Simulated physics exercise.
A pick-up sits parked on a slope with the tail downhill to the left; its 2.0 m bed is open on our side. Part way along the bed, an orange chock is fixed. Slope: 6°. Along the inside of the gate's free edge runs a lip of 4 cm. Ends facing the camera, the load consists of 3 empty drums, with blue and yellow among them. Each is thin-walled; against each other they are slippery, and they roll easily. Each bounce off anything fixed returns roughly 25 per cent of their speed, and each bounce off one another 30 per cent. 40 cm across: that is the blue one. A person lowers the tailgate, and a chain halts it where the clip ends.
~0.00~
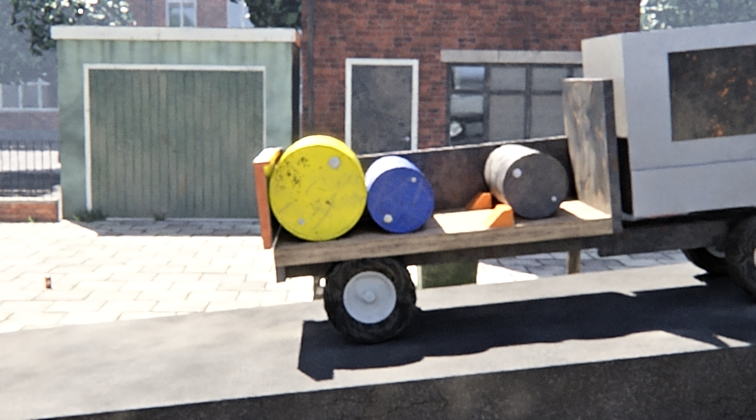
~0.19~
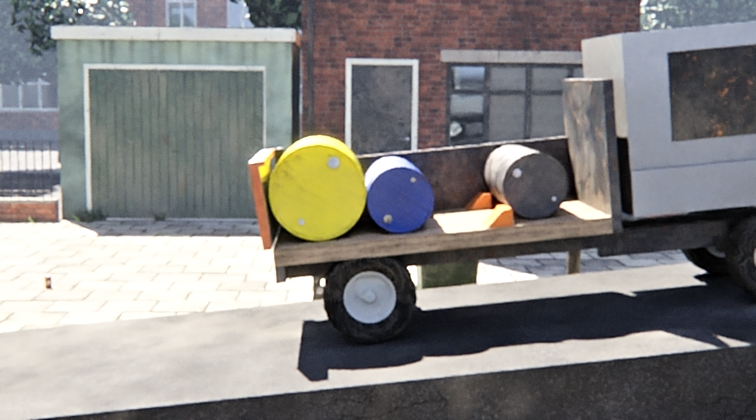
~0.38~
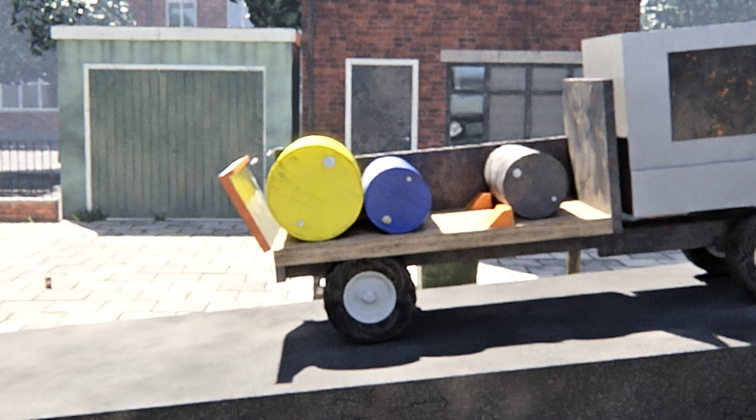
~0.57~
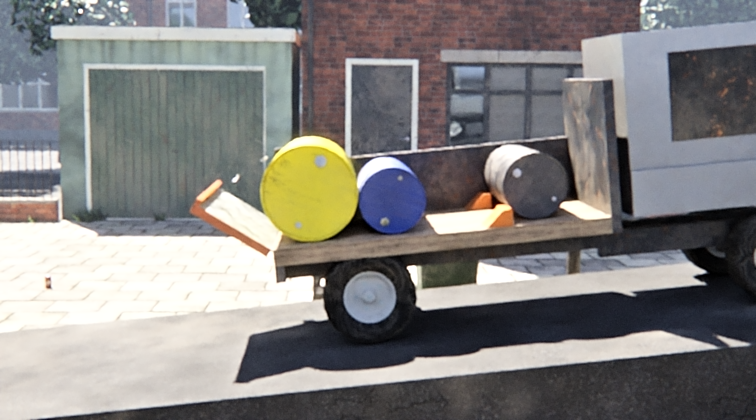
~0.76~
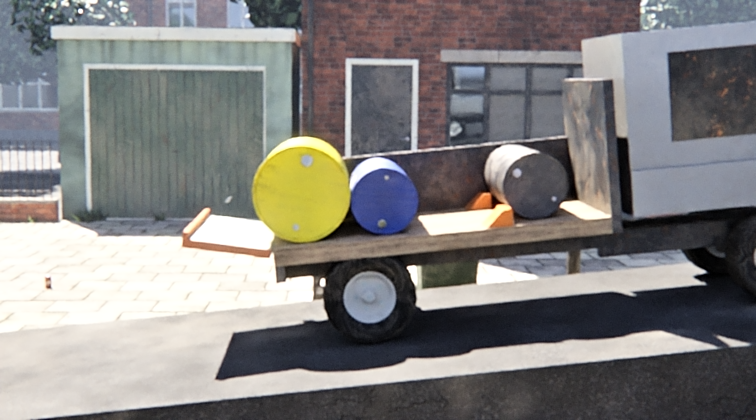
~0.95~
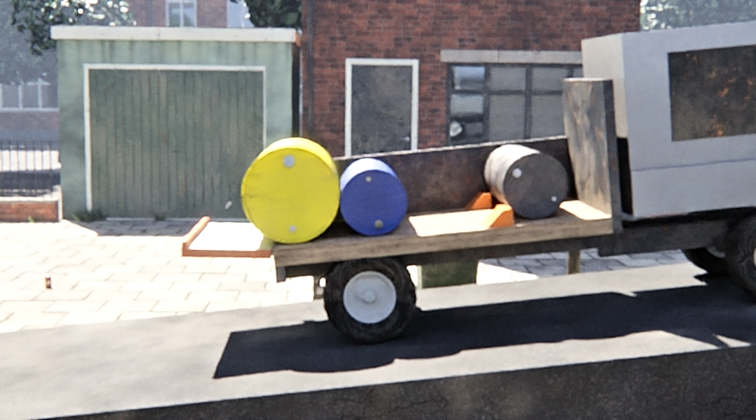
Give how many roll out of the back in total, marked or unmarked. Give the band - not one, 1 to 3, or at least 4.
Band: Not one.
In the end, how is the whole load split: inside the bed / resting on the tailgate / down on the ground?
2 / 1 / 0.
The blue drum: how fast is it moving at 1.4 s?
Speed approx. 0.5 m/s.
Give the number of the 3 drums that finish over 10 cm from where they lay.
2.
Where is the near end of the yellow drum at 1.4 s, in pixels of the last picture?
That would be about (256, 196) in pixels.
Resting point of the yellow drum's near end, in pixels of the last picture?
Roughly (226, 196).
Then, 1.4 s in, blue is on the bed, 40 cm short of the hinge, rolling left; yellow is on the gate, 5 cm past the hinge, rolling left; 0 gone off the back.
Then, 1.9 s in, blue is on the bed, 20 cm short of the hinge, rolling left; yellow is on the gate, 30 cm past the hinge, rolling left; 0 gone off the back.
Then, 2.4 s in, still the same for blue, yellow; 0 gone off the back.
In the end (3.0 s), blue is on the bed, 25 cm short of the hinge; yellow is on the gate, 25 cm past the hinge; 0 gone off the back.
